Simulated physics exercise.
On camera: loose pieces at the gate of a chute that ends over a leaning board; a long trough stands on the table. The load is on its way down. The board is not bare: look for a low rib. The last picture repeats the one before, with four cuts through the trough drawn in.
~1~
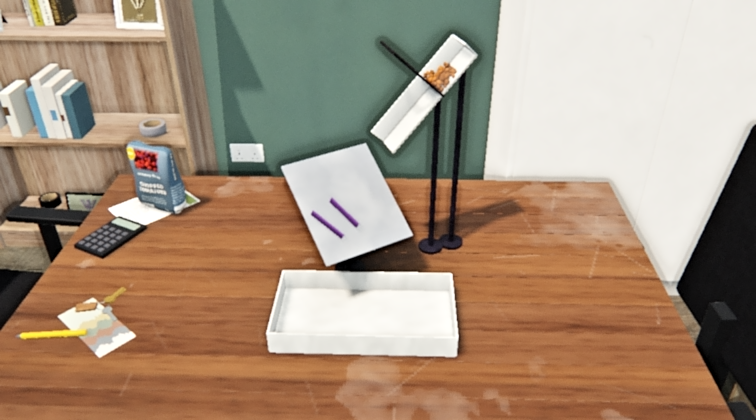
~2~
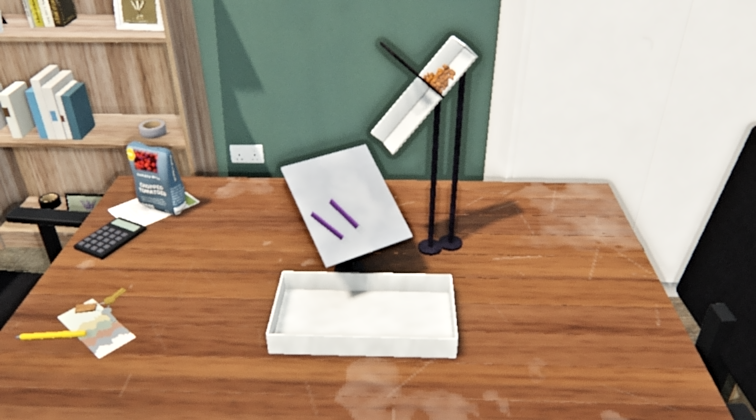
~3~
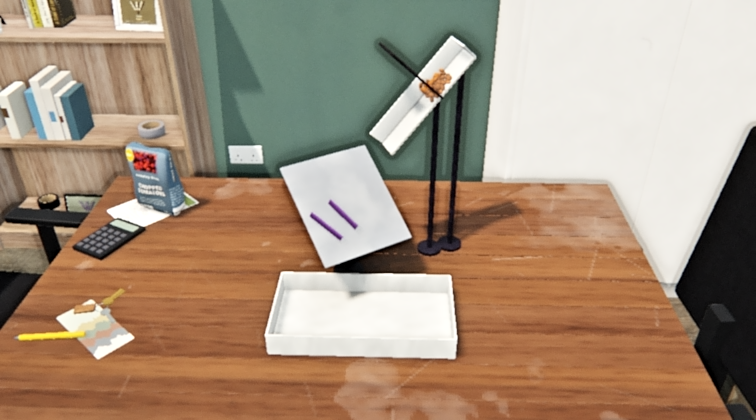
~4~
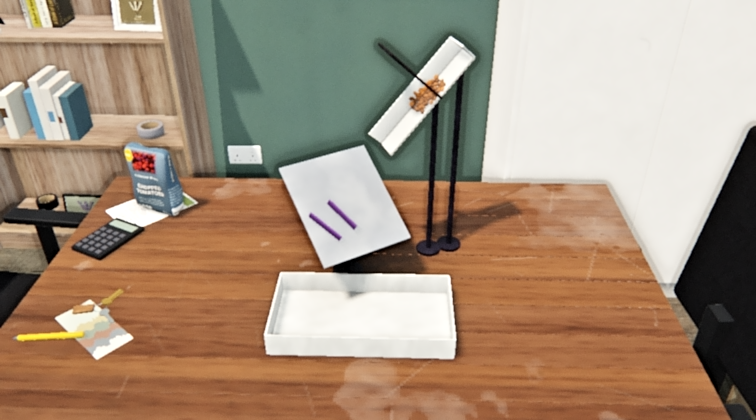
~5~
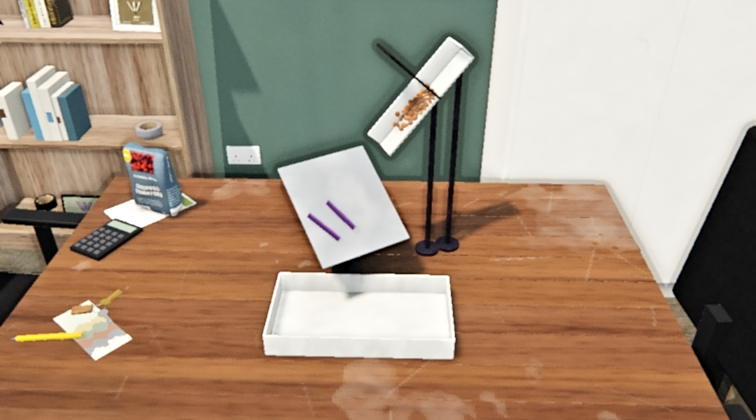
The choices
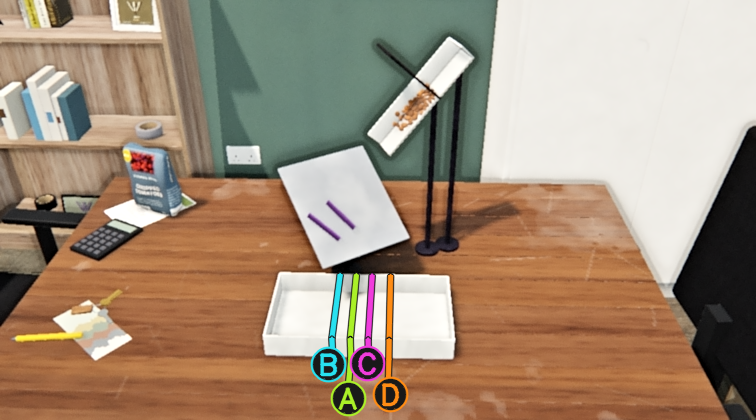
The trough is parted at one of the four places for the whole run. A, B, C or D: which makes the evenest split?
Go for D.
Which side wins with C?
The right side.
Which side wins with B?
Right.
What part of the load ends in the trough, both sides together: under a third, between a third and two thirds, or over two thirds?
It is over two thirds.
On the marked copy, line A crosses the front rim at (350, 338); line B crosses the front rim at (331, 337); line C crosses the front rim at (368, 338); line D crosses the front rim at (389, 339).
For line A, of what is caught, a stray few on the left of the divider, nearly all on the right.
For line B, of what is caught, a stray few on the left of the divider, nearly all on the right.
For line C, of what is caught, a small part on the left of the divider, nearly all on the right.
For line D, of what is caught, about half on the left of the divider, about half on the right.
